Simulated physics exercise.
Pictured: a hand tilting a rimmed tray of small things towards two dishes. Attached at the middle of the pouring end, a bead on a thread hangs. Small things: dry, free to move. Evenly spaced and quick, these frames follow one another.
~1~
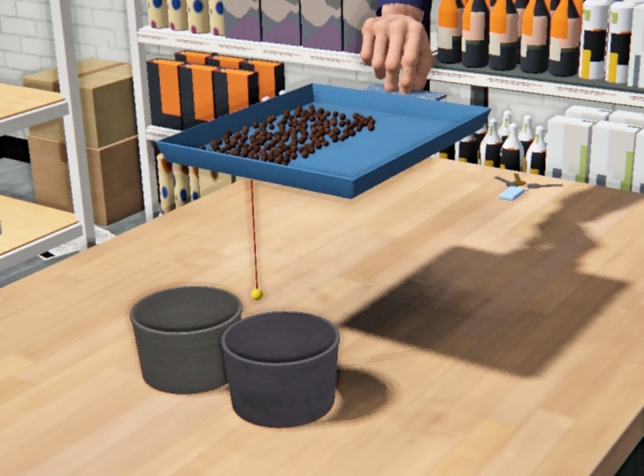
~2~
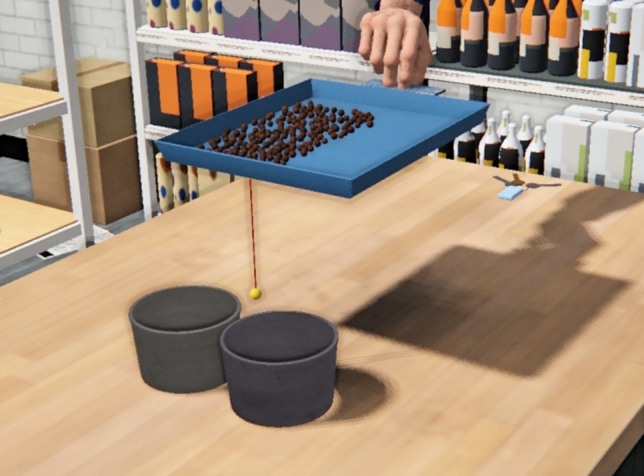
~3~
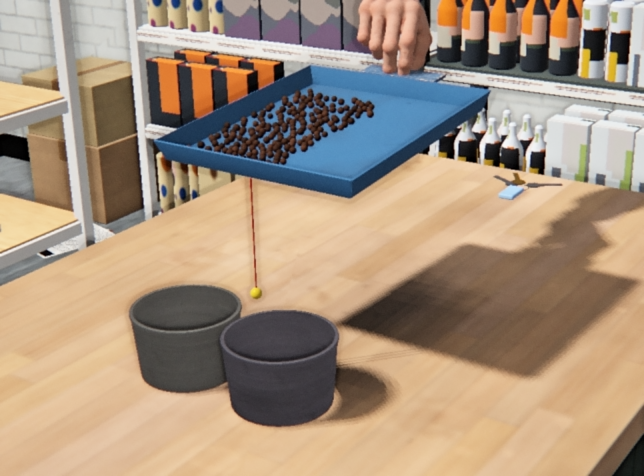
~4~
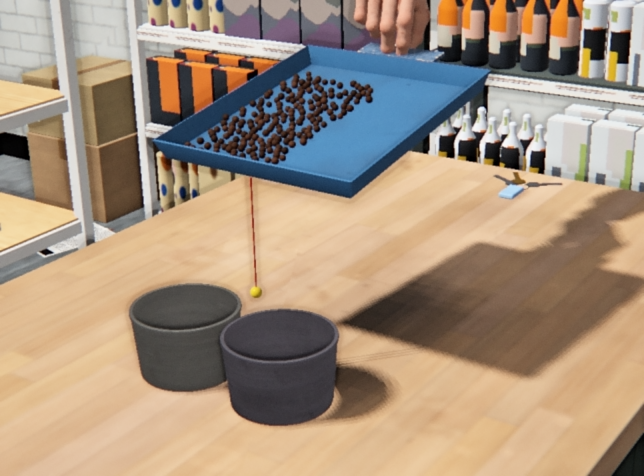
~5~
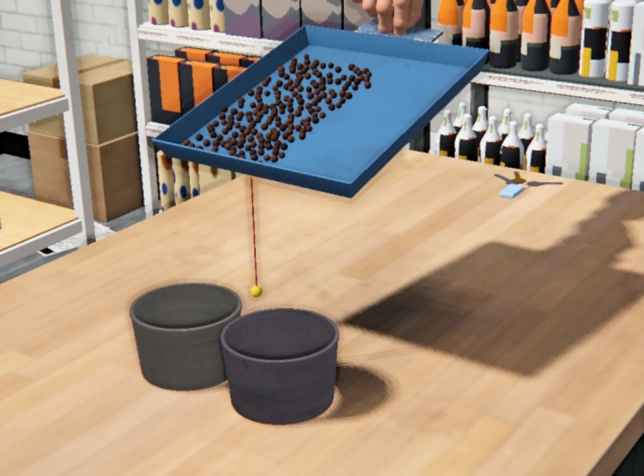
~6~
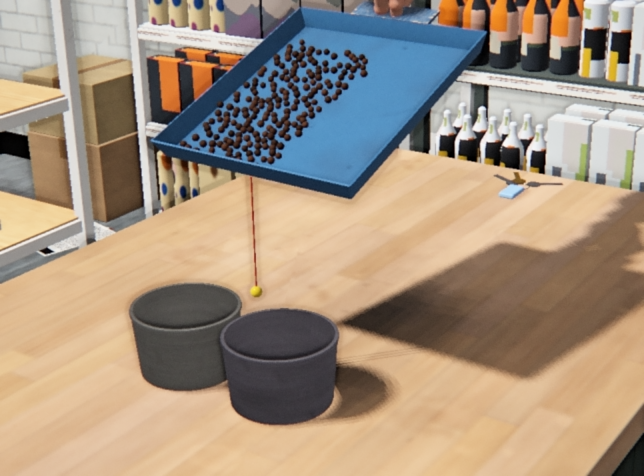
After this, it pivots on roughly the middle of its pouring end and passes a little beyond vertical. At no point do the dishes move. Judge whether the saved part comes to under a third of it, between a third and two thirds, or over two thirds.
The saved part comes to over two thirds of it.
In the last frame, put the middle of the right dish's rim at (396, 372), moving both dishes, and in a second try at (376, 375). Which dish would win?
First try: The left-hand one. Second try: The left-hand one.
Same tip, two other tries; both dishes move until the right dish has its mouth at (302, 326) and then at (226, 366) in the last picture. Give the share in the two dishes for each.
That makes 40 per cent, followed by 20 per cent.
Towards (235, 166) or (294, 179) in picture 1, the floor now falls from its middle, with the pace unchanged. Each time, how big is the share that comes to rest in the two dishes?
First case around 70 per cent, second case 60 per cent.
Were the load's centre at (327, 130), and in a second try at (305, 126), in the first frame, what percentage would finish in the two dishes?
Share in order: Roughly 80 %, 80 %.
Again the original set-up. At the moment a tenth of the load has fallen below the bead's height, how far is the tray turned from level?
At some 80 degrees.
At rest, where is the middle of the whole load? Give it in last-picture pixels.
Close to (239, 384).
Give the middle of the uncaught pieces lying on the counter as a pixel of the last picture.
(191, 429), about.
Soon, tray tipped steeply; nearly all on the tray; a stray few in the left dish; a small part in the air.
A while on, tray tipped past a quarter turn; a small part on the tray; about a quarter in the right dish; about a quarter in the left dish; a small part outside both; about half in the air.
Towards the end, tray tipped past a quarter turn; about a third in the right dish; about a third in the left dish; about a quarter outside both.
Finally, tray tipped past a quarter turn; about a third in the right dish; about a third in the left dish; about a quarter outside both.
